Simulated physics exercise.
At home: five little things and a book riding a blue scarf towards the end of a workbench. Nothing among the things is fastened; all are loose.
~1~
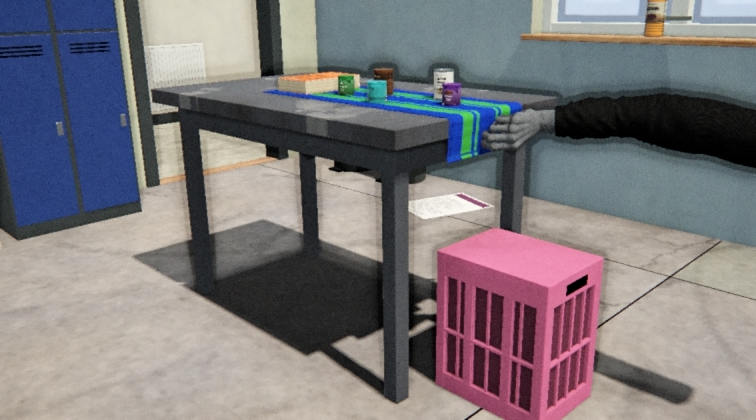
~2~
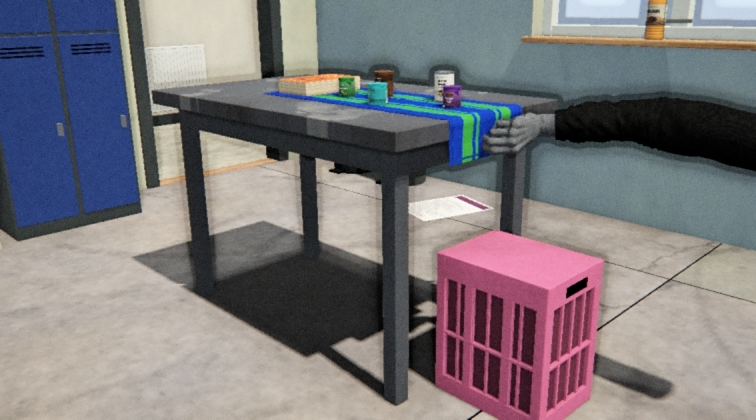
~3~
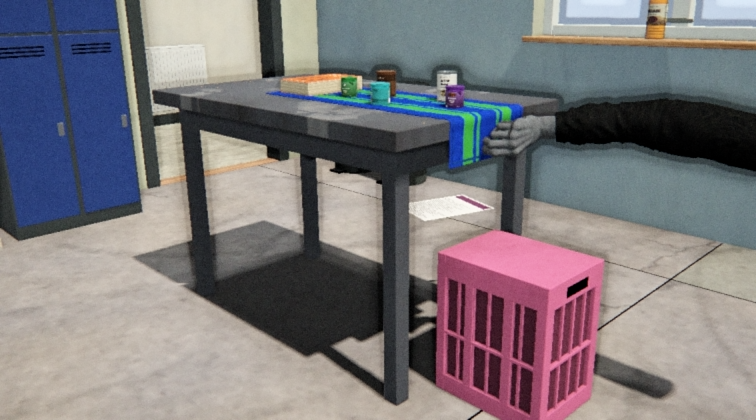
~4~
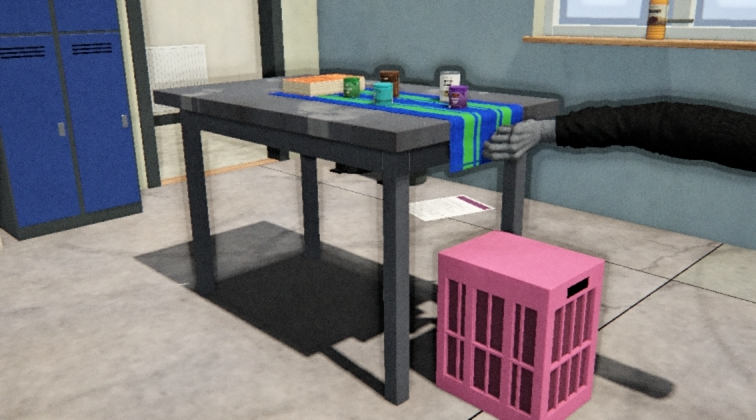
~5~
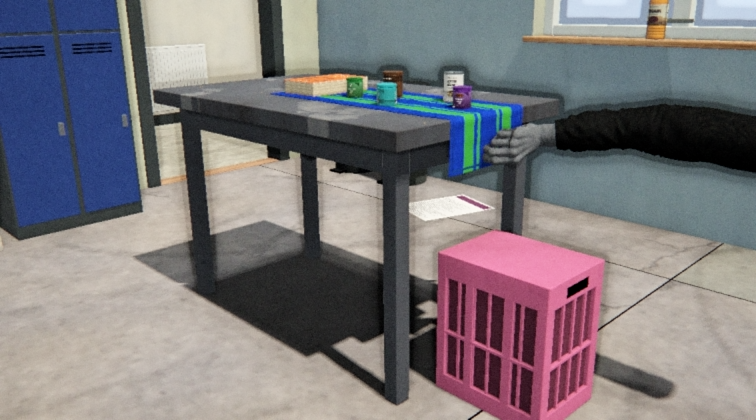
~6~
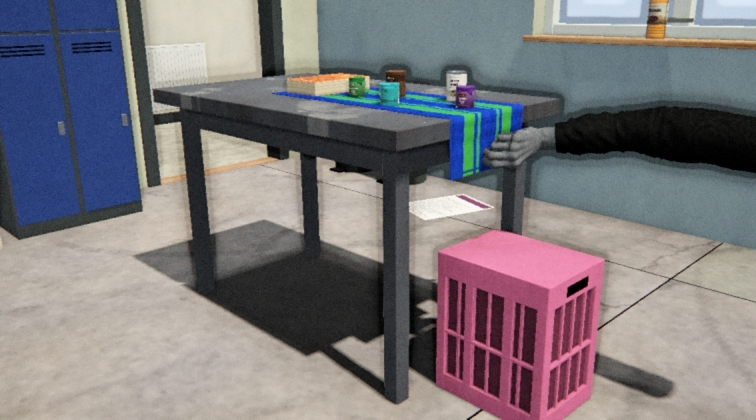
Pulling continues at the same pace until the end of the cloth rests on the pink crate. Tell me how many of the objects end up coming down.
Objects that come down: Two.
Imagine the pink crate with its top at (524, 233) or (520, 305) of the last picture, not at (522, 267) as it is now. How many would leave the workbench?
The count would be 1 and then 4.
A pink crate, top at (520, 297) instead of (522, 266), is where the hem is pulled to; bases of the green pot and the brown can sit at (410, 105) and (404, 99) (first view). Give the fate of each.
Result: Green pot gone, brown can gone.
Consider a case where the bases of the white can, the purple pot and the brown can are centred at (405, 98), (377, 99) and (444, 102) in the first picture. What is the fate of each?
The white can stays put; the purple pot stays put; the brown can ends up off.
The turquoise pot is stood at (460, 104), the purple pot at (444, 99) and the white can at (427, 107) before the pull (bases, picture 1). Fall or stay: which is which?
Turquoise pot: Goes. Purple pot: Goes. White can: Goes.
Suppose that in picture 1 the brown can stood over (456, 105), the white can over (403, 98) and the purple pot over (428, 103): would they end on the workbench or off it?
Brown can - leaves the top. White can - stays aboard. Purple pot - leaves the top.
Soon after, hem near (487, 187); all still up.
Then, hem near (486, 213); purple pot gone.
Further on, hem on the crate; purple pot and white can gone.
At rest, hem on the crate; purple pot and white can gone. It carries off two.
